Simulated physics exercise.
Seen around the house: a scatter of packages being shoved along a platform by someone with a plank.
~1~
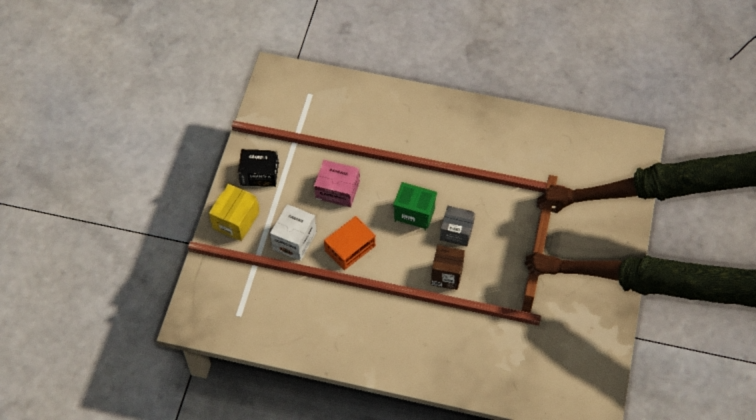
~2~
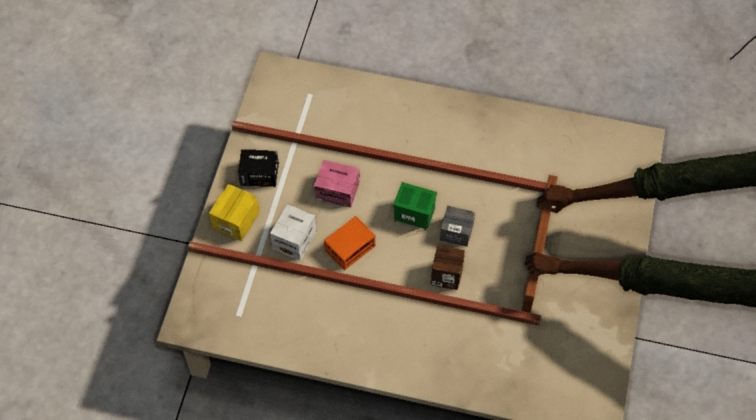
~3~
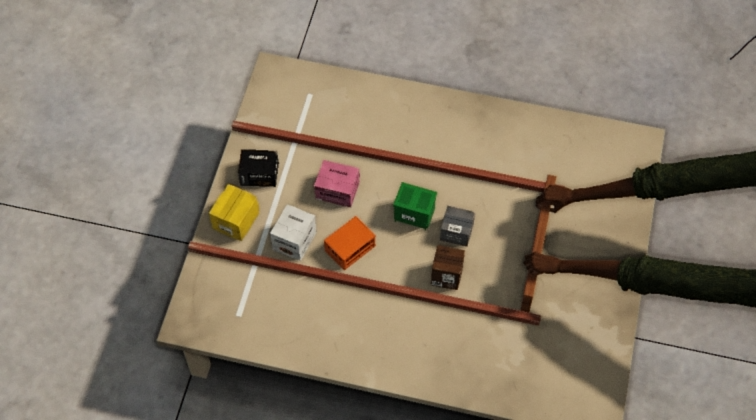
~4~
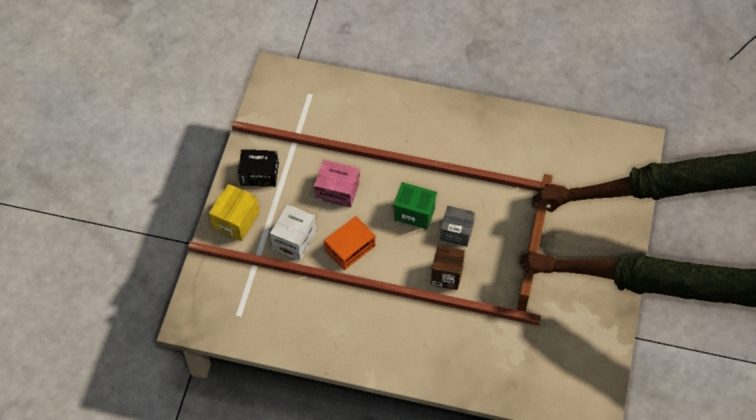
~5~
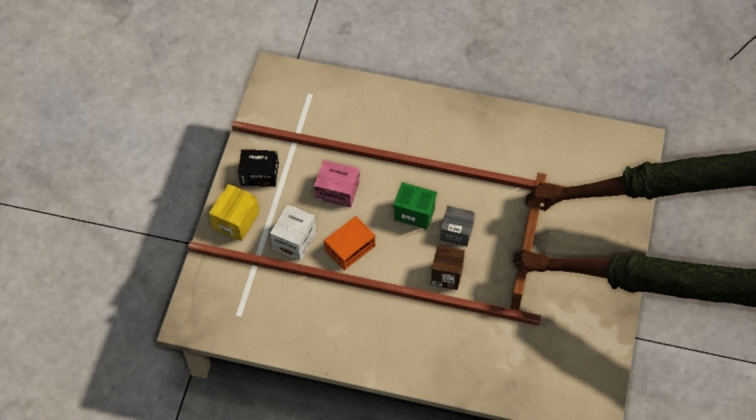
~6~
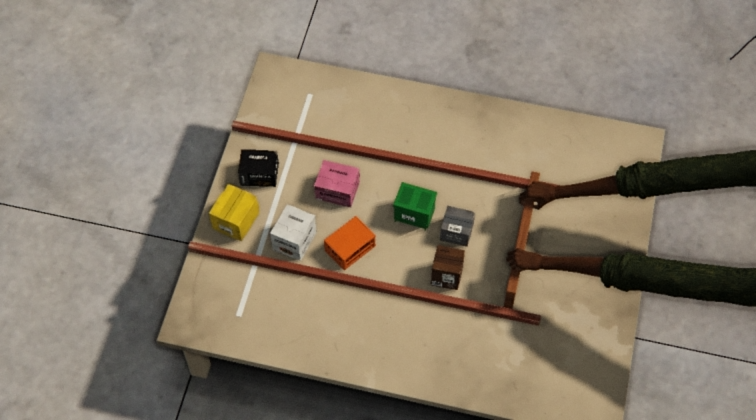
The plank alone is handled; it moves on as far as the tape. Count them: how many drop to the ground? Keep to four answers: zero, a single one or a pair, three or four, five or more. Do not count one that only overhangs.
The answer is three or four.
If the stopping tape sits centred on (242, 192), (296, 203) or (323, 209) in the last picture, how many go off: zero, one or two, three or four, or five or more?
Result per tape, in order - more than four / either one or two / one or two.
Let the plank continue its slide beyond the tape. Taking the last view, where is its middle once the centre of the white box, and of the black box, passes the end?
About (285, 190), and about (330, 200) for the other.
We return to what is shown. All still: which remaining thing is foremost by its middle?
That would be the green tote.
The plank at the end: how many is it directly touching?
The answer is 2.
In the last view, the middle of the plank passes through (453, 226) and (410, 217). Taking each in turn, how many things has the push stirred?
It comes to 3 for the first spot, 4 for the other.
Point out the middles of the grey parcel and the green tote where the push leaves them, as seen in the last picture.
Grey parcel: (263, 187); green tote: (235, 168).
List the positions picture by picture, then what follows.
In the first picture, yellow parcel (235, 213); black box (259, 168); white box (294, 233); plank (540, 244); tape (276, 199).
In the second picture, black box (259, 168); orange crate (350, 243).
In the third picture, white box (294, 233); brown parcel (448, 268).
In the fourth picture, yellow parcel (235, 213); plank (535, 243).
In the fifth picture, black box (259, 168); green tote (415, 207).
In the sixth picture, yellow parcel (235, 213); black box (259, 168); white box (294, 233); plank (522, 240); tape (276, 199).
Early on, none off yet; yellow parcel at rest near (235, 213); black box at rest near (259, 168); white box at rest near (294, 233).
Finally, the number that fall off is three or four; lost, pink box, white box, black box and yellow parcel.
